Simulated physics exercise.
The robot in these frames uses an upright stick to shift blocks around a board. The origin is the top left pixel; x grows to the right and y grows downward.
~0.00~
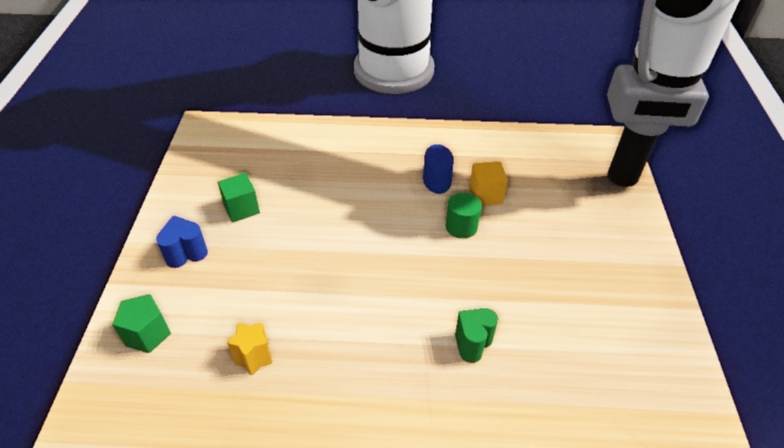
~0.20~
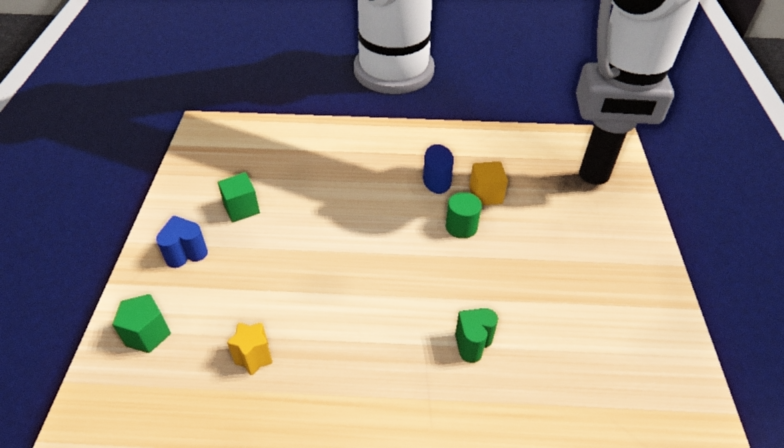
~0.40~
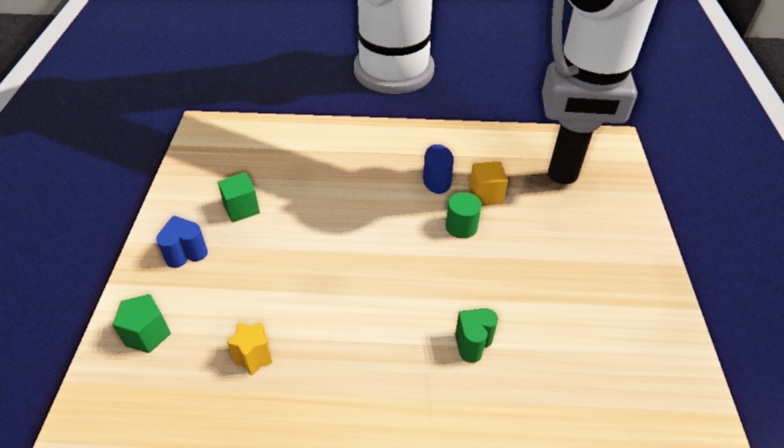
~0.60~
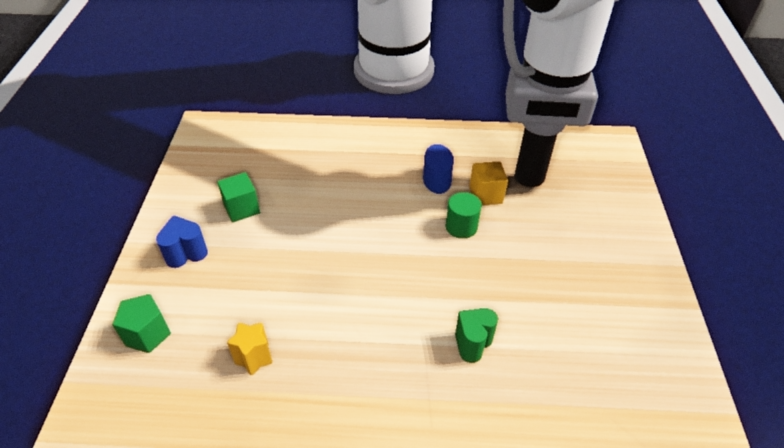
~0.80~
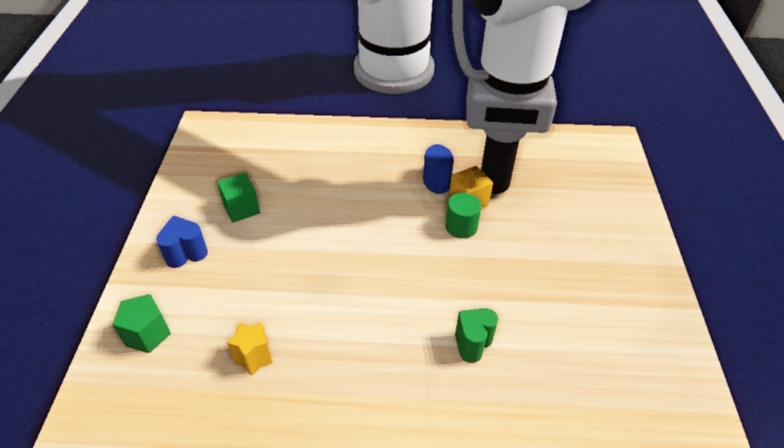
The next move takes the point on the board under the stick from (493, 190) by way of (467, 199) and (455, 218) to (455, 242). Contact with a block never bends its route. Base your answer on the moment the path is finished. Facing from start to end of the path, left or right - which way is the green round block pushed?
Well, taking the path from its start to its end as straight ahead, the green round block moves to the left.
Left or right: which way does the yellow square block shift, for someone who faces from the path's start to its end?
Shifted right.
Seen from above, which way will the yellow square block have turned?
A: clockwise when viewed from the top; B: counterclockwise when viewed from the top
Answer: A.
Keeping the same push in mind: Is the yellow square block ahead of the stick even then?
That would be a no.
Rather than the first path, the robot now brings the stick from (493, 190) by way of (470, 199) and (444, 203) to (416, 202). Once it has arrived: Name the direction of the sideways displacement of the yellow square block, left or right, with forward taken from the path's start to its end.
It gets pushed left.
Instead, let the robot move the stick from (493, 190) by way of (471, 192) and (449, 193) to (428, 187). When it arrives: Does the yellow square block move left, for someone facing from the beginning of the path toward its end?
Yes.
The first path, step by step. Halfway along, stick (459, 201); green round block (461, 210); yellow square block (432, 193).
At the end, stick (456, 235); blue oval in place; green round block (463, 245); yellow square block (425, 199), turned 30° clockwise.
